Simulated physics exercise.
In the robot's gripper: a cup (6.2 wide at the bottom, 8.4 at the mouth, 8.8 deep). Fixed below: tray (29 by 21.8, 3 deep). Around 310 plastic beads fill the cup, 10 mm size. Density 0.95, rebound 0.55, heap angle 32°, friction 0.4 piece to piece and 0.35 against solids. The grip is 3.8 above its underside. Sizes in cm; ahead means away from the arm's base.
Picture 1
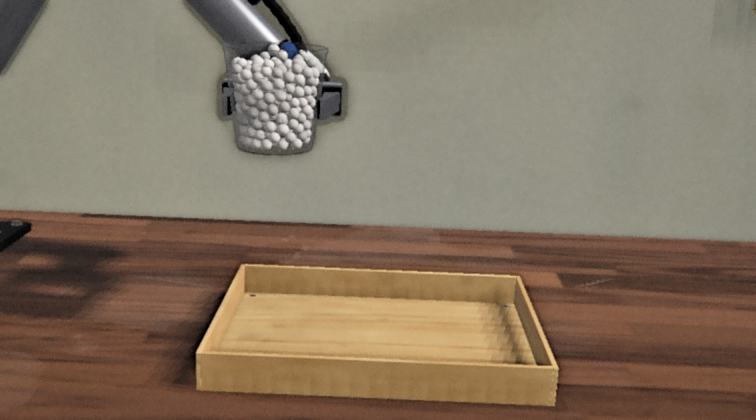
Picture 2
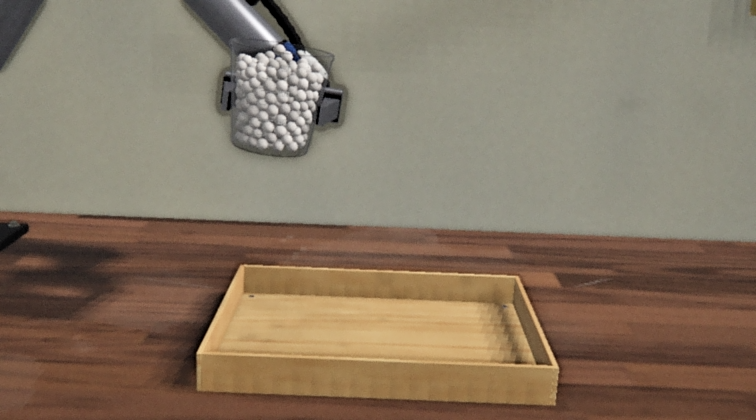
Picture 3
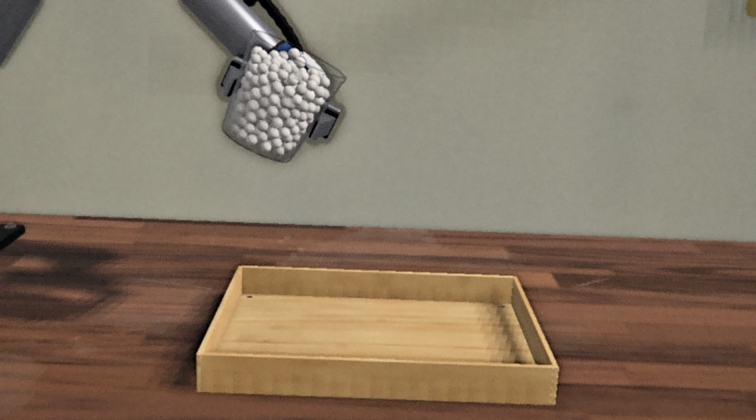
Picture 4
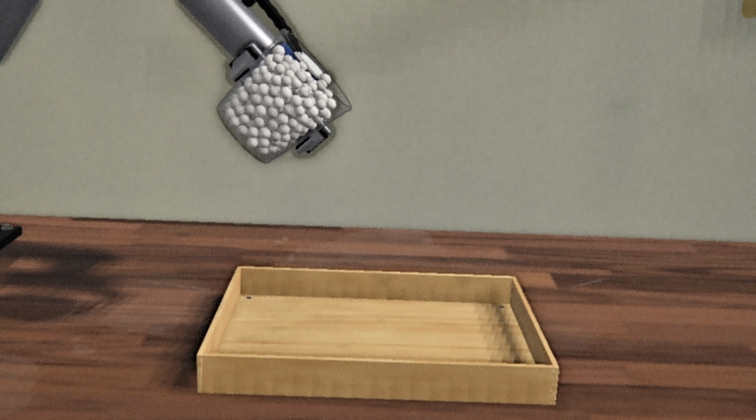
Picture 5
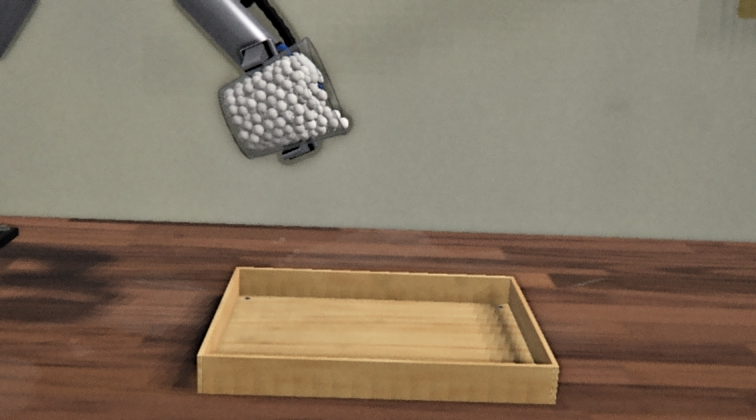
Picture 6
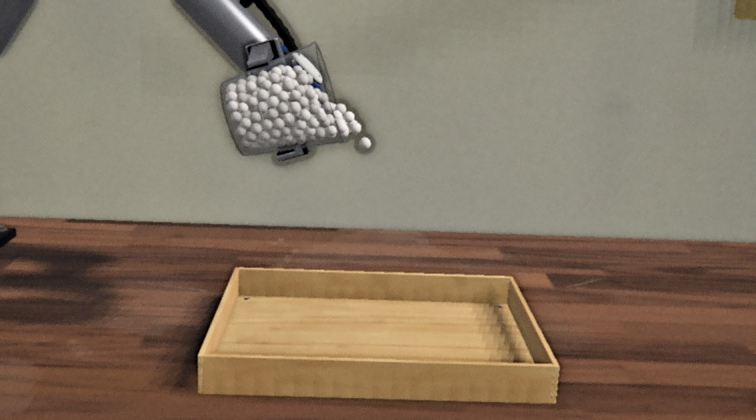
A robot arm held a clear cup full of white beads above a wooden tray and steadily tilted it to the right, until the beads slid to the rim and one slipped past the edge.
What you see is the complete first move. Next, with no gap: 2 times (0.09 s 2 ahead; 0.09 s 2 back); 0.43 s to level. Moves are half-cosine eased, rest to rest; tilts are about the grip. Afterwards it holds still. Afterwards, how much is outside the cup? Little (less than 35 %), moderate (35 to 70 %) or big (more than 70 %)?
Share outside the cup: Moderate (35 to 70 %).
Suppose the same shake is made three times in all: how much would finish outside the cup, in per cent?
In that case some 55 per cent.
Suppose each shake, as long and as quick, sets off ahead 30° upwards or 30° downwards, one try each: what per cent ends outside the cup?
Some 50 and 35 per cent.
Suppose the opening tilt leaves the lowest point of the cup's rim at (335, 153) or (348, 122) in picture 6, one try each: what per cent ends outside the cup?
Some 75 and 25 per cent.
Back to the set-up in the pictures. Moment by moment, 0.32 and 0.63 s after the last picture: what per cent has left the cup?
In turn: 30, 45.
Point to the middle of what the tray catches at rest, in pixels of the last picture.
At about (443, 334).
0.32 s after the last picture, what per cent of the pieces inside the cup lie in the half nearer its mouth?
Some 65 per cent.
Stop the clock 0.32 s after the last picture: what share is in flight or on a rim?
Roughly 11 per cent.
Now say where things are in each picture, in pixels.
Cup middle at (275, 100), level; upper third of the load around (275, 74), from x 235 to 315, top at y 50; 314 in the cup, in the first picture.
Cup middle at (276, 100), tilted 7° forward; upper third of the load around (275, 75), from x 240 to 315, top at y 50, in the second picture.
Cup middle at (277, 101), tilted 25° forward; upper third of the load around (277, 77), from x 235 to 325, top at y 55, in the third picture.
Cup middle at (279, 103), tilted 47° forward; upper third of the load around (282, 81), from x 230 to 330, top at y 50, in the fourth picture.
Cup middle at (280, 106), tilted 65° forward; upper third of the load around (284, 85), from x 230 to 340, top at y 60, in the fifth picture.
Cup middle at (280, 106), tilted 72° forward; upper third of the load around (281, 91), from x 230 to 365, top at y 70; 313 in the cup, 1 in flight or on a rim, in the sixth picture.
Then, 0.32 s after the last picture, tilted 72° forward, highest piece 24 above the table; 215 in the cup, 65 in the tray, 34 in flight or on a rim.
Then, 0.63 s after the last picture, tilted 21° forward, highest piece 26 above the table; 168 in the cup, 143 in the tray, 1 on the table or floor, 2 in flight or on a rim.
Then, 0.99 s after the last picture, level, highest piece 25 above the table; 168 in the cup, 145 in the tray, 1 on the table or floor.
Then, 2.04 s after the last picture, level, highest piece 25 above the table; 168 in the cup, 145 in the tray, 1 on the table or floor.
Final count, 168 in the cup, 145 in the tray, 1 on the table or floor. That is 46 % outside the cup.
